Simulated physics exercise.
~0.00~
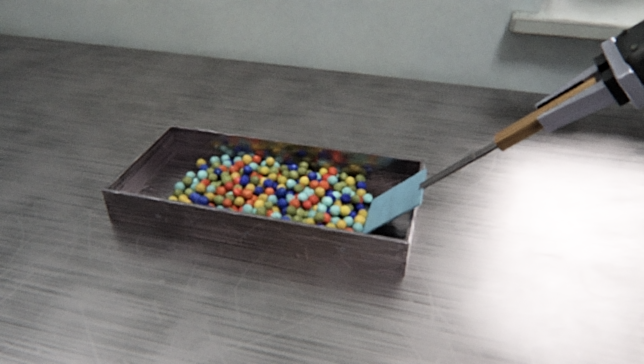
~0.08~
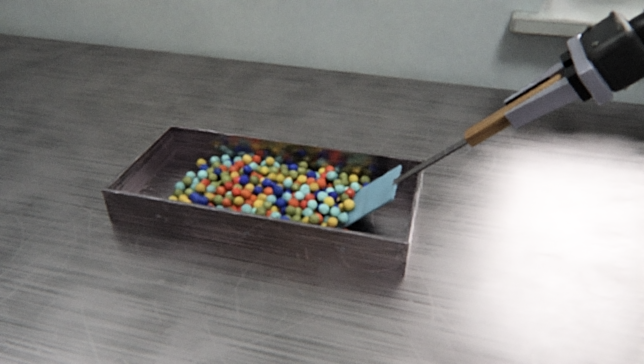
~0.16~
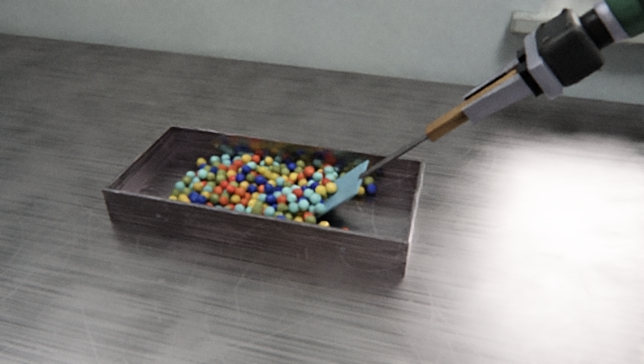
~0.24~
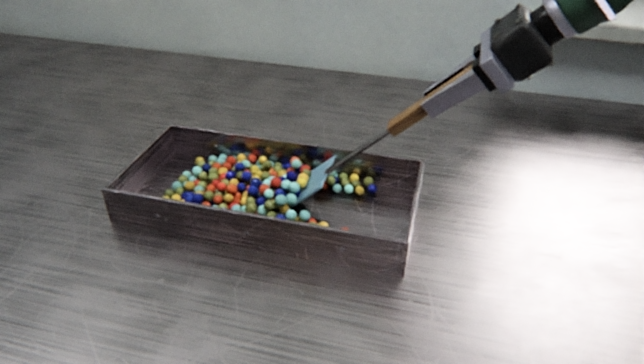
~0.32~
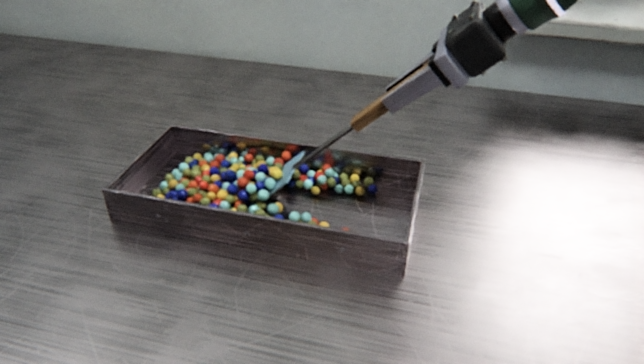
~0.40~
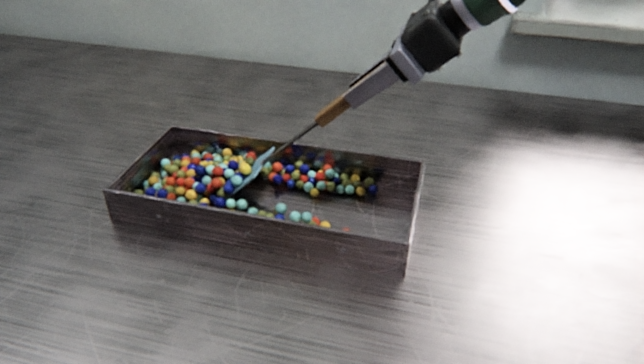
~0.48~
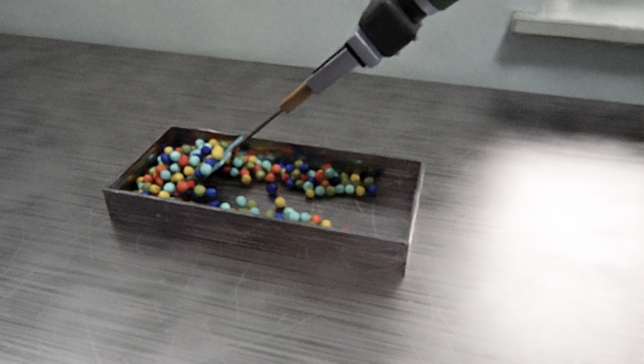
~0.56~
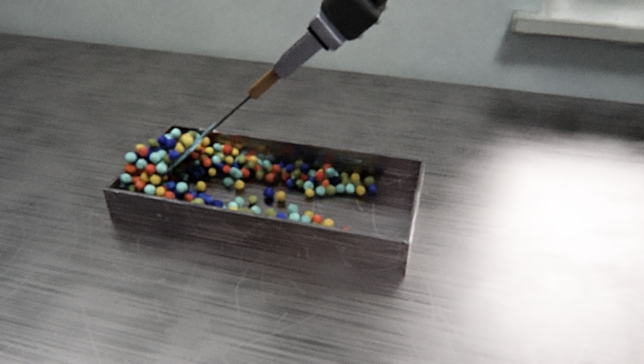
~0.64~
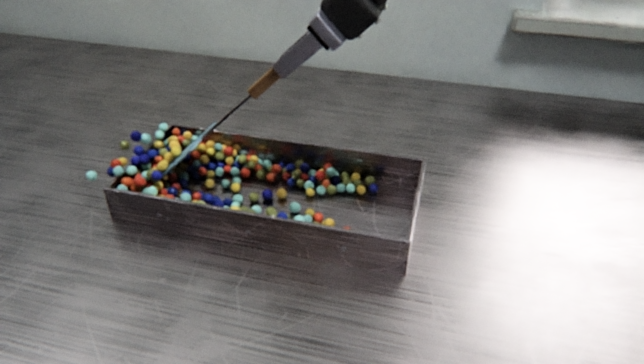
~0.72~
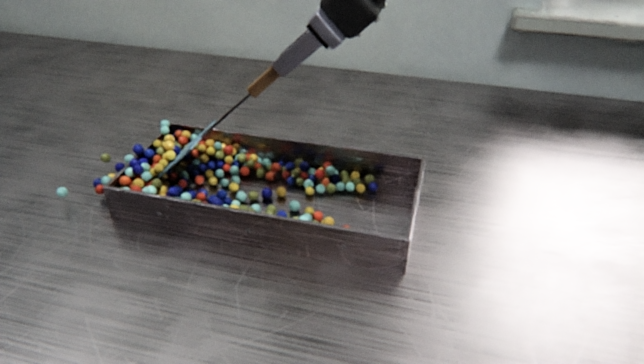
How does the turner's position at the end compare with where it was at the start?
It starts at the right end of the roasting tin and finishes near the left end, among the heaped sweets.
